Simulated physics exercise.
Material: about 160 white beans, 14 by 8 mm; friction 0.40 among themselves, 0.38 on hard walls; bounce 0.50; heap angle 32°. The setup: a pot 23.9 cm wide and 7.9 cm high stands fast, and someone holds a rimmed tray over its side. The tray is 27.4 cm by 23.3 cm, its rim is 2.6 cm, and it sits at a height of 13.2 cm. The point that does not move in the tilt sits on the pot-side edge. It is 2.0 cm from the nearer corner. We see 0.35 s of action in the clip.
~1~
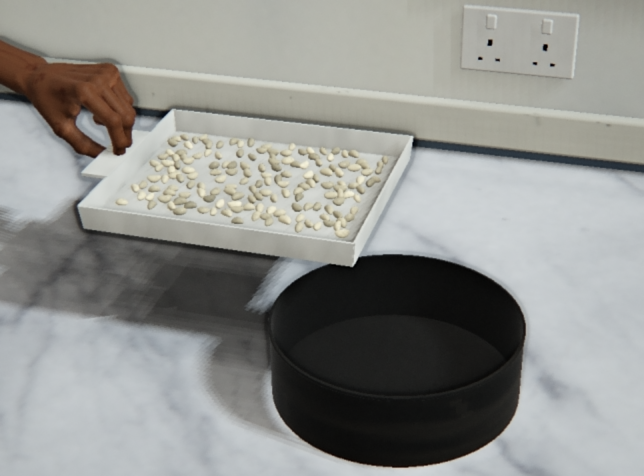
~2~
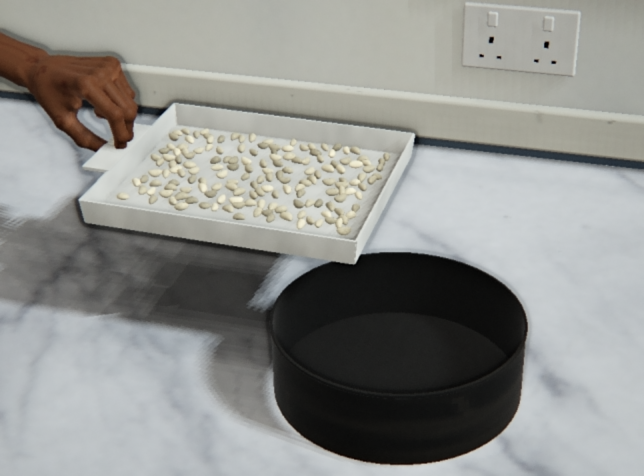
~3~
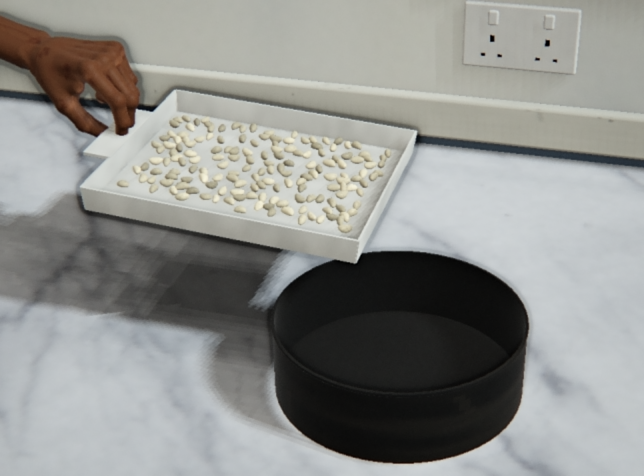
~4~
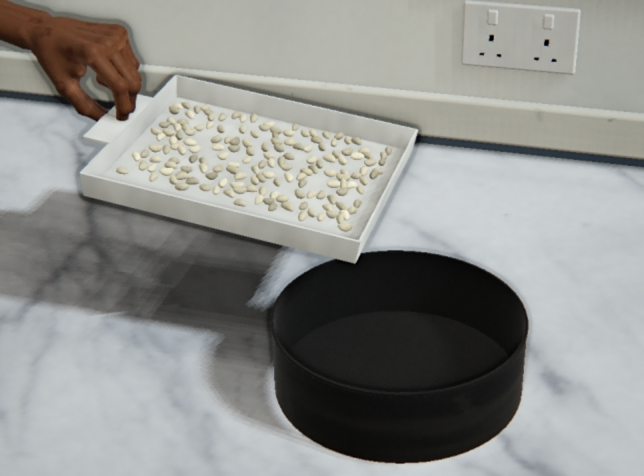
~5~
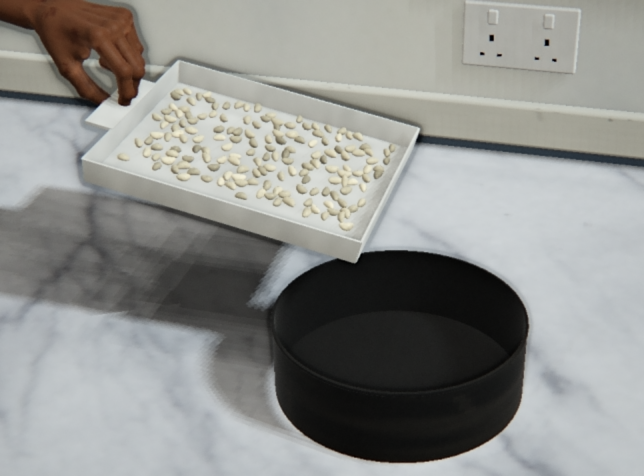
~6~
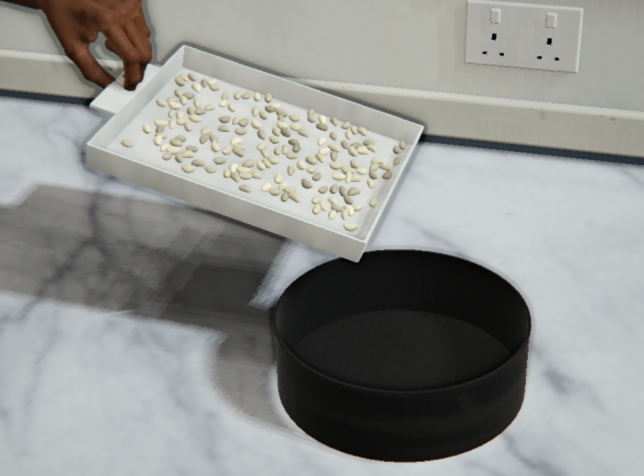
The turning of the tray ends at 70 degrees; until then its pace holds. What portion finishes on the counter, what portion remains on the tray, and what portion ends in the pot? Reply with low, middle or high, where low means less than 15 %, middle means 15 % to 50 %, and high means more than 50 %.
My answer: Counter - low; left on the tray - high; pot - low.
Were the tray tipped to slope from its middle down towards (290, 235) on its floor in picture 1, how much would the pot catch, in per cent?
Estimate: Some 20 per cent.
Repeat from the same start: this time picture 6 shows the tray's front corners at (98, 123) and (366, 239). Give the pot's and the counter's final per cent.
Per cent by place - pot 0, counter 10.
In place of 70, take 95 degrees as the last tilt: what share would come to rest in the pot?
Pot share: About 60 per cent.
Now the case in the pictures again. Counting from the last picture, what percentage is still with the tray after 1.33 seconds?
Around 95 percent.
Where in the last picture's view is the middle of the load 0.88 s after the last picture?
Near (385, 173).
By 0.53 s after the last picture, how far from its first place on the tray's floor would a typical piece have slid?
It has moved some 10 cm from its start.
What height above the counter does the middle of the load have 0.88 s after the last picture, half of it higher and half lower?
The halfway mark sits at about 16 cm.
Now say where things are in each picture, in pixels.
In the first frame, tray tilt 0 degrees, front corners at (81, 205) and (352, 242); middle of the pieces at (259, 184); pot at (396, 319).
In the second frame, tray tilt 1 degrees, front corners at (83, 199) and (354, 240); middle of the pieces at (261, 179).
In the third frame, tray tilt 4 degrees, front corners at (84, 186) and (357, 239), lowest corner right front; middle of the pieces at (262, 172).
In the fourth frame, tray tilt 7 degrees, front corners at (84, 172) and (358, 239), lowest corner right front; middle of the pieces at (262, 164).
In the fifth frame, tray tilt 11 degrees, front corners at (86, 158) and (360, 240), lowest corner right front; middle of the pieces at (267, 157).
In the sixth frame, tray tilt 14 degrees, front corners at (91, 144) and (363, 240), lowest corner right front; middle of the pieces at (261, 147); pot at (402, 314).
Then, 0.53 s after the last picture, tilt 41 degrees; the tray holds 100 %, the pot 0 %.
Then, 0.88 s after the last picture, tilt 58 degrees; the tray holds 95 %, the pot 0 %.
Then, 1.33 s after the last picture, tilt 70 degrees; the tray holds 95 %, the pot 0 %.
In the end, counter 0 %, tray 95 %, pot 5 %.
